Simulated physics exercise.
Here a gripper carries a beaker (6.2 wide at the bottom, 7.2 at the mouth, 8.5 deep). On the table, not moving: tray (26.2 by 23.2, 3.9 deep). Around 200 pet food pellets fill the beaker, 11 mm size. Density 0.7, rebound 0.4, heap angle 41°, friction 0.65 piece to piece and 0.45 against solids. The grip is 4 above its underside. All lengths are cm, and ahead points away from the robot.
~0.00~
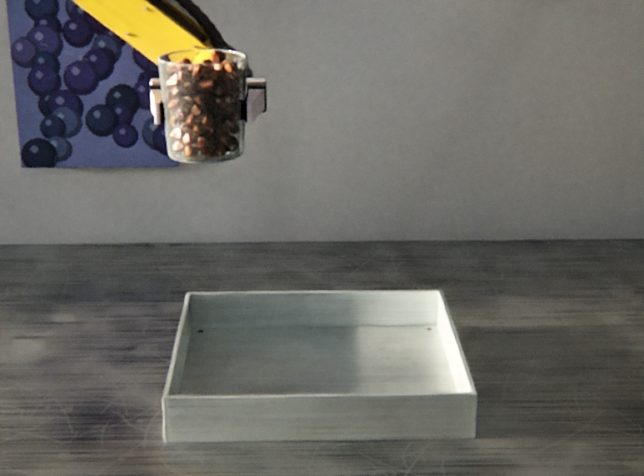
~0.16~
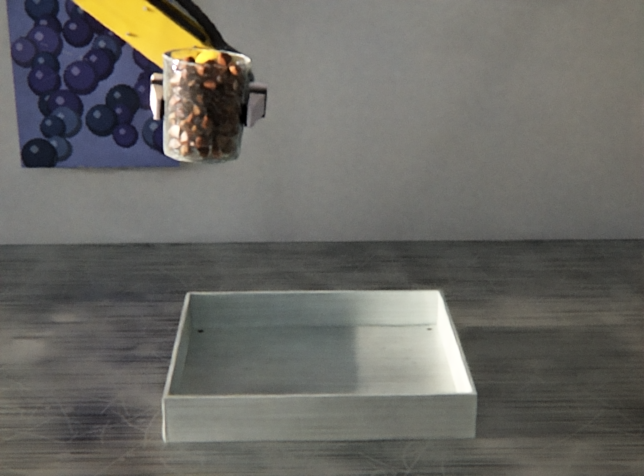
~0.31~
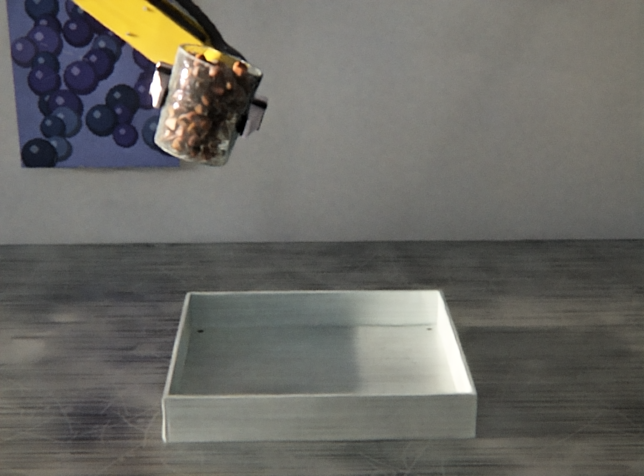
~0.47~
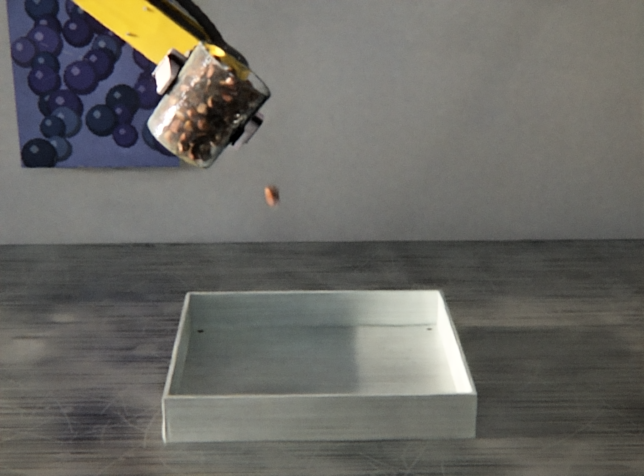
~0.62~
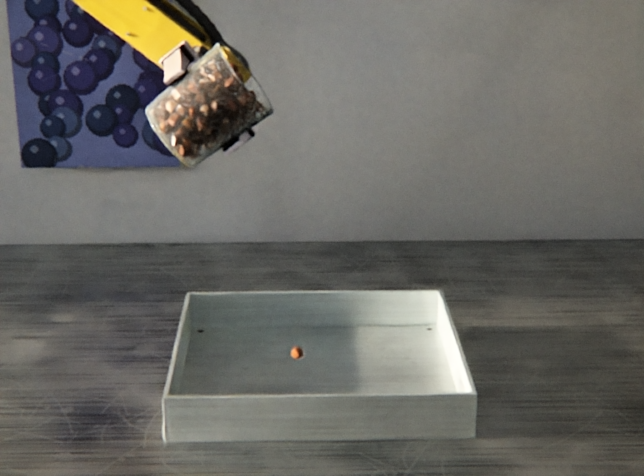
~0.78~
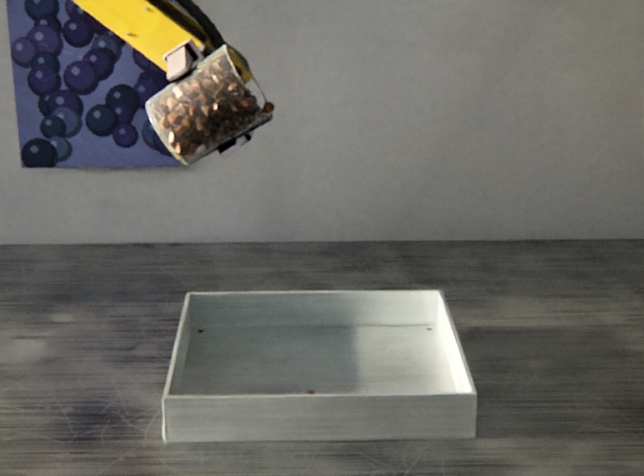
The clip opens on a yellow robotic arm gripping a clear beaker full of brown pellets above an empty, pale, shallow tray on a table. The arm tilts the beaker steadily to the right, and a single pellet drops out, lands in the tray and moves toward its front edge as the beaker tips further.
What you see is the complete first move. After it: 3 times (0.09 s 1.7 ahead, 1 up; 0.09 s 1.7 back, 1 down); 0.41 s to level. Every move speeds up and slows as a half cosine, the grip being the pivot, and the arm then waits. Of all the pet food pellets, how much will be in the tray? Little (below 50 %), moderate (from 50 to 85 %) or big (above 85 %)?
Answer: Little; below 50 % of the pet food pellets finish in the tray.
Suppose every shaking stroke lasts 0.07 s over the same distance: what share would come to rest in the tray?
It would be near 35 per cent.
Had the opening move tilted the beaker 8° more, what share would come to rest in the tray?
In that case some 30 per cent.
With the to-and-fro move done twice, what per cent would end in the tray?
Then about 20 per cent.
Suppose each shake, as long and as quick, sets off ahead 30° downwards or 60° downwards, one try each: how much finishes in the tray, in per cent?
Some 5 and 0 per cent.
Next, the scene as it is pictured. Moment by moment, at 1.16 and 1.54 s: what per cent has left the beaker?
In turn: 15, 20.
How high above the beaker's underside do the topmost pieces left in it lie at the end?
Some 8.5 cm.
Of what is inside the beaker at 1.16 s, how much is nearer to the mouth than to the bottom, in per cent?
Some 50 per cent.
By 1.16 s, tilted 58° forward, highest piece 29 above the table; 170 in the beaker, 8 in the tray, 23 in flight or on a rim.
By 1.54 s, tilted 26° forward, highest piece 31 above the table; 156 in the beaker, 44 in the tray, 1 in flight or on a rim.
By 1.93 s, level, highest piece 31 above the table; 156 in the beaker, 45 in the tray.
By 2.98 s, level, highest piece 31 above the table; 156 in the beaker, 45 in the tray.
Final count, 156 in the beaker, 45 in the tray. That is 22 % in the tray.
